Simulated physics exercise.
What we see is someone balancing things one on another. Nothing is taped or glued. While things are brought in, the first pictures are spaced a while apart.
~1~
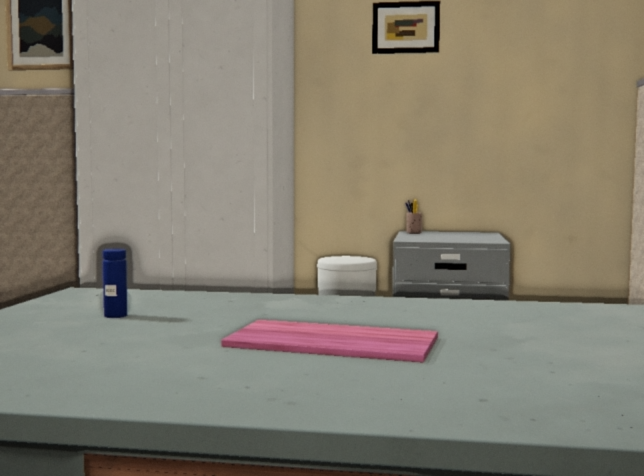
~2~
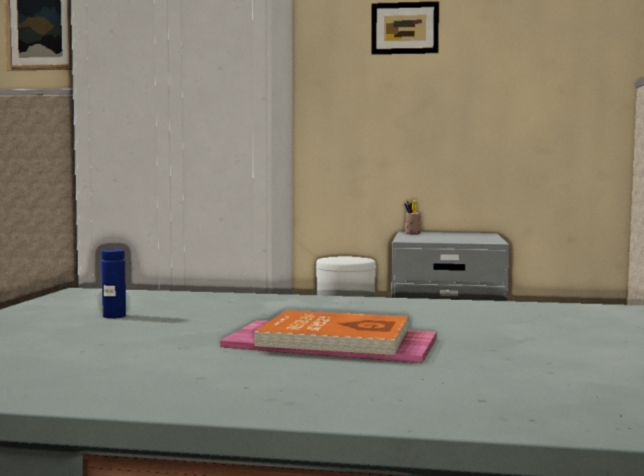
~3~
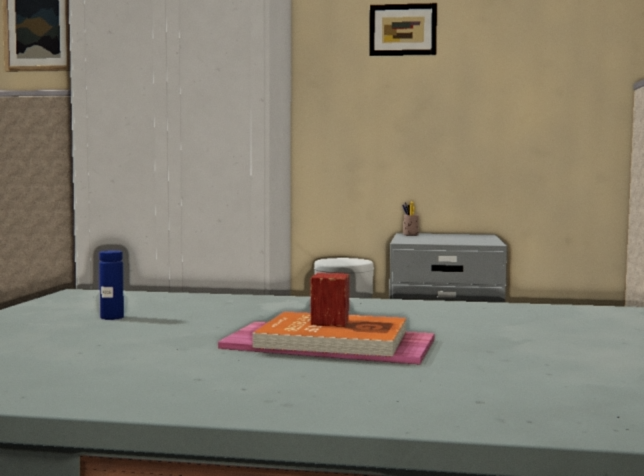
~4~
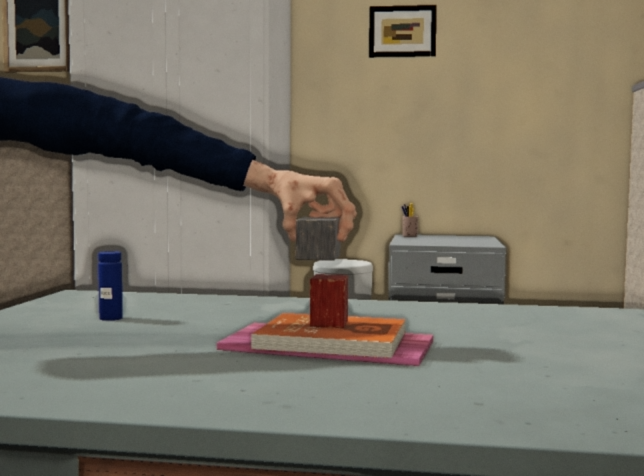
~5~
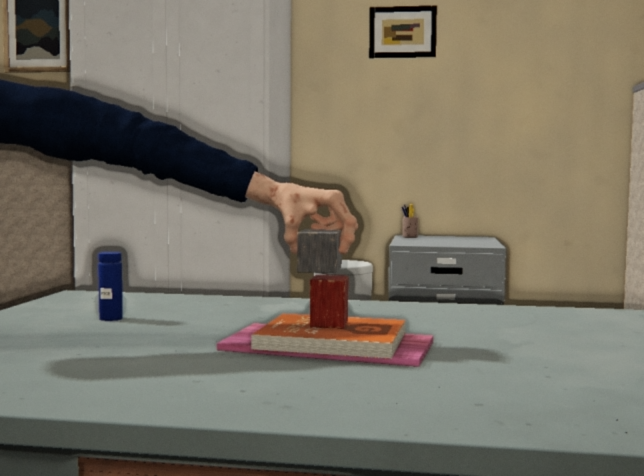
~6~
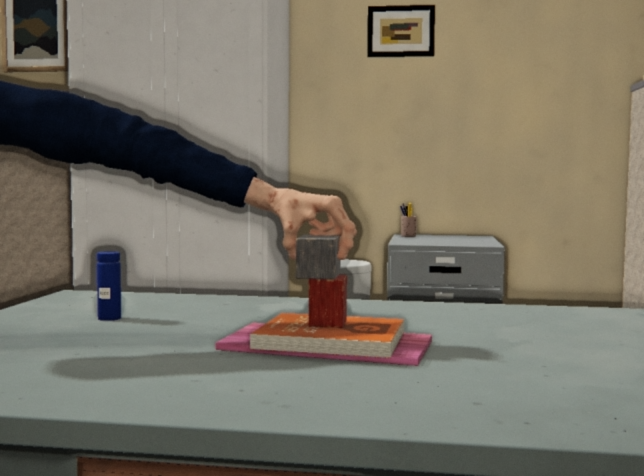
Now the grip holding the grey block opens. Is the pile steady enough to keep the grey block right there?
Yes, it keeps it there.
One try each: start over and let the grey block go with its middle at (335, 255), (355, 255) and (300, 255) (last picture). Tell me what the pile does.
The pile does not fall at first, goes down second and goes down third.
Then, 0.30 s later than the last frame, all is still.
Then, 0.80 s later than the last frame, grey block resting near (319, 257).
When it is over, all 5 as before. End places, in pixels of the last picture, grey block near (319, 257). The pile keeps its balance.
